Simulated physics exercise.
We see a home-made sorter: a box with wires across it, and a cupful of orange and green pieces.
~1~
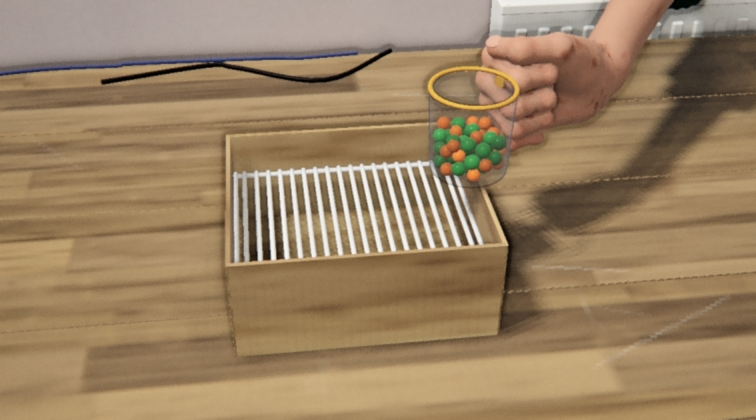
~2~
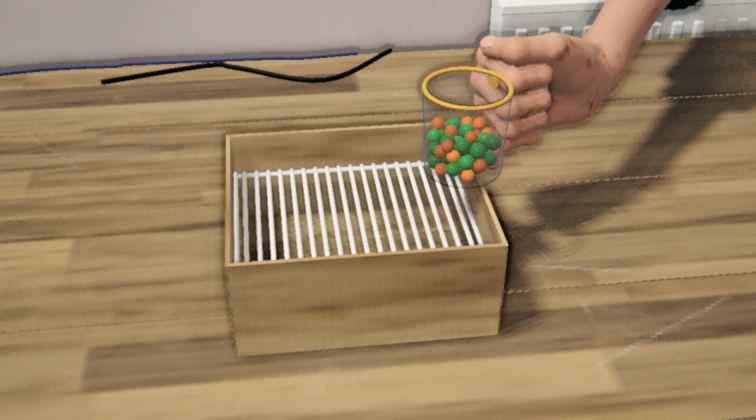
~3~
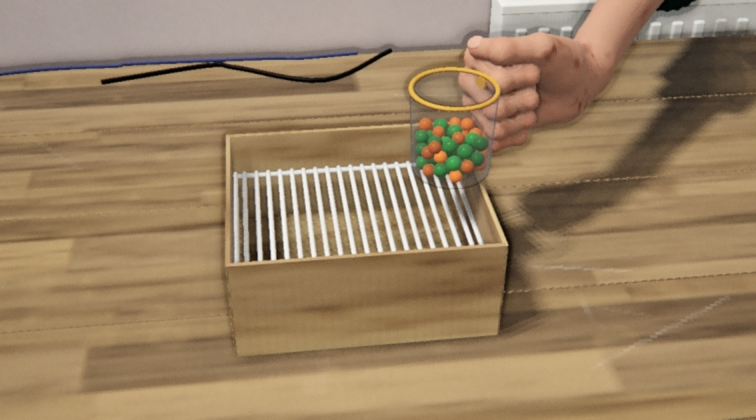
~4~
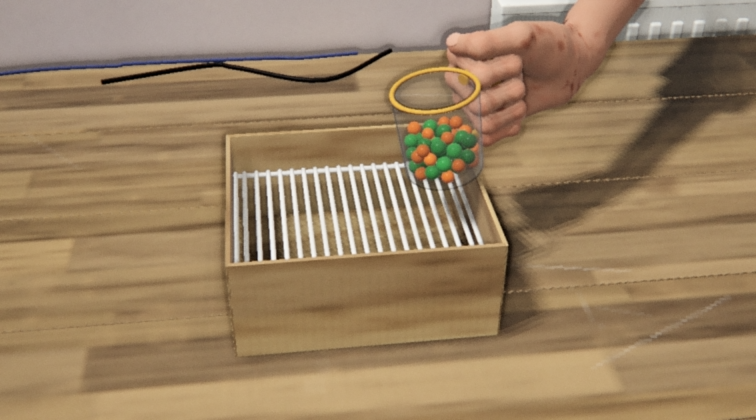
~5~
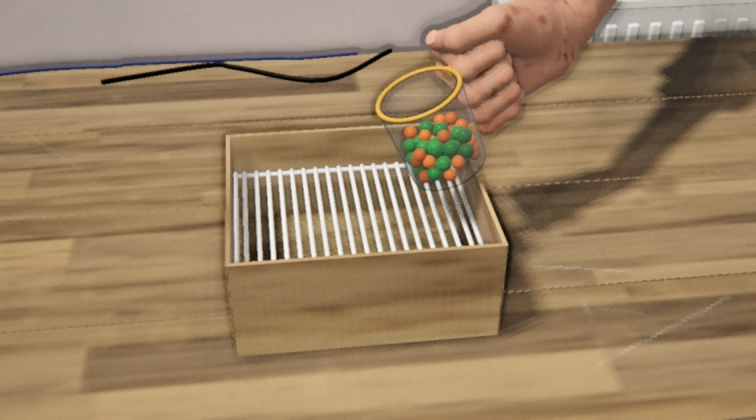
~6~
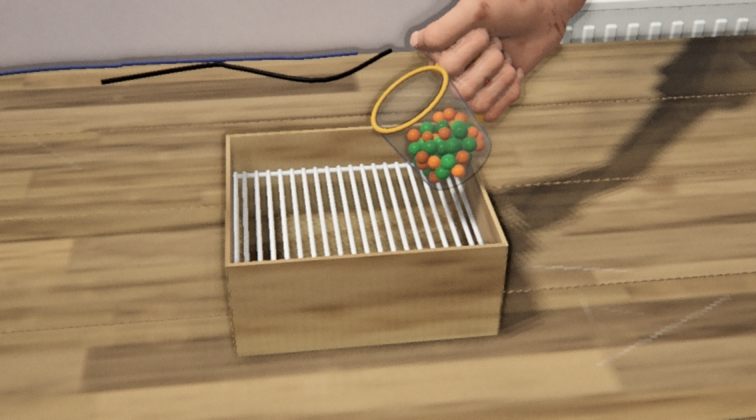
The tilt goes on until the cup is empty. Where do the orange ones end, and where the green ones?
In the end the orange ones stay on top, and the green ones stay on top.
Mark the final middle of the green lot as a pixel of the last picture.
Near (355, 214).
Then, 0.36 s past the last view, orange ones, all in the cup; green ones, all in the cup.
Then, 0.74 s past the last view, orange ones, nearly all in the cup, a small part on or over the wires; green ones, all in the cup.
Then, 1.19 s past the last view, orange ones, all on or over the wires; green ones, all on or over the wires.
Finally, orange ones, all on the wires, none under the rack; green ones, all on the wires, none under the rack.
